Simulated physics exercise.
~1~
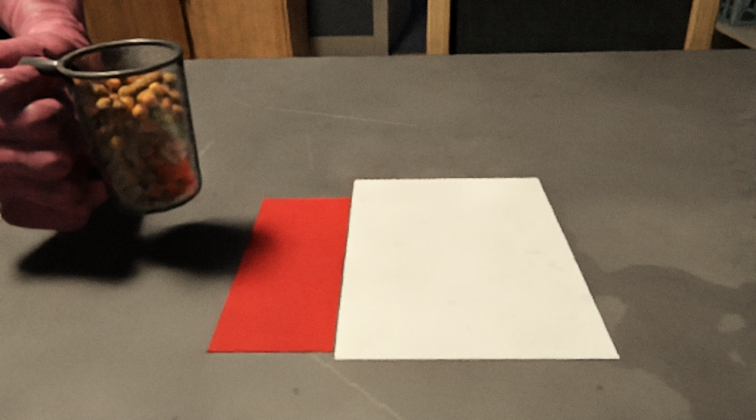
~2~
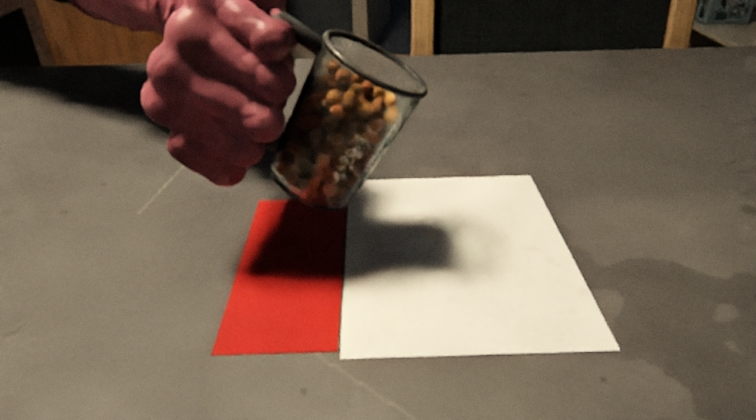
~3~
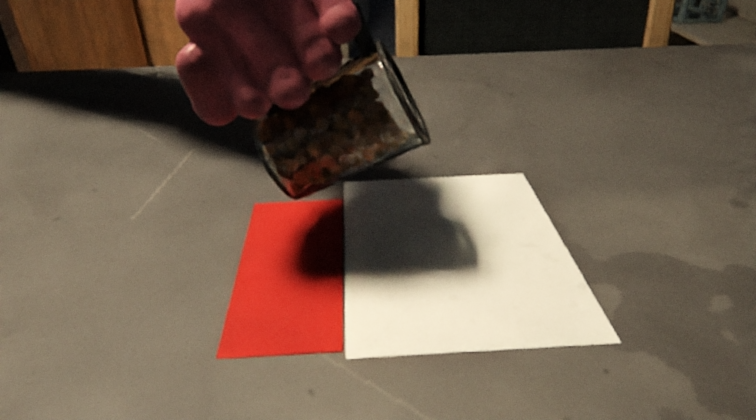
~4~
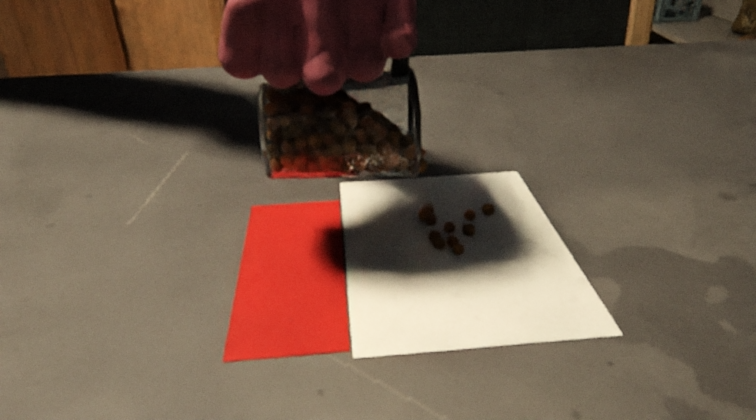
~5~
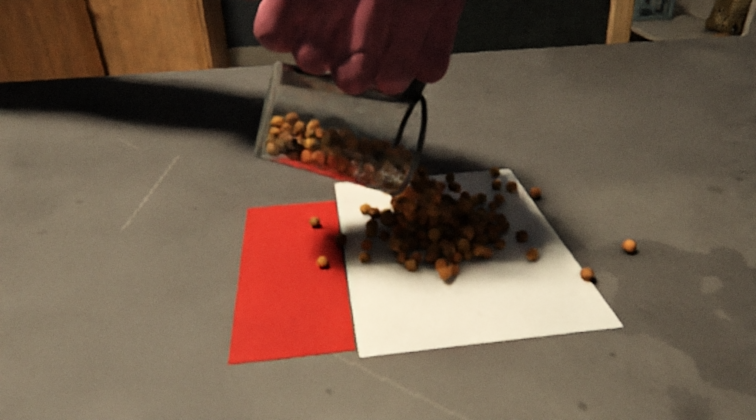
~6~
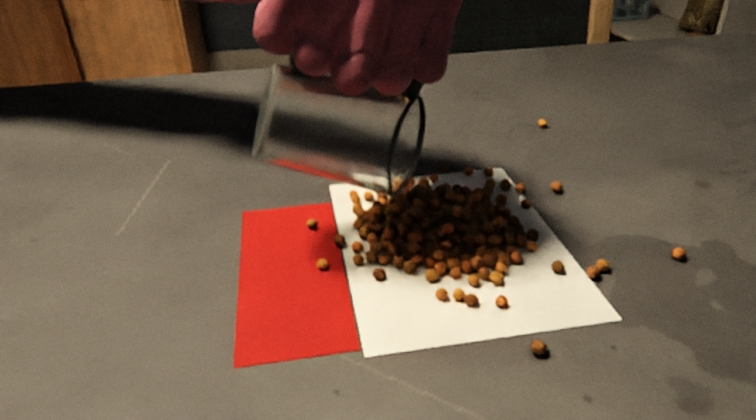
A hand carried a clear cup of roasted chickpeas rightward over a red mat and a white mat, tipping it until they spilled out. The emptied cup stayed tilted above a heap mostly on the white mat, with a few strays on the table and red mat.
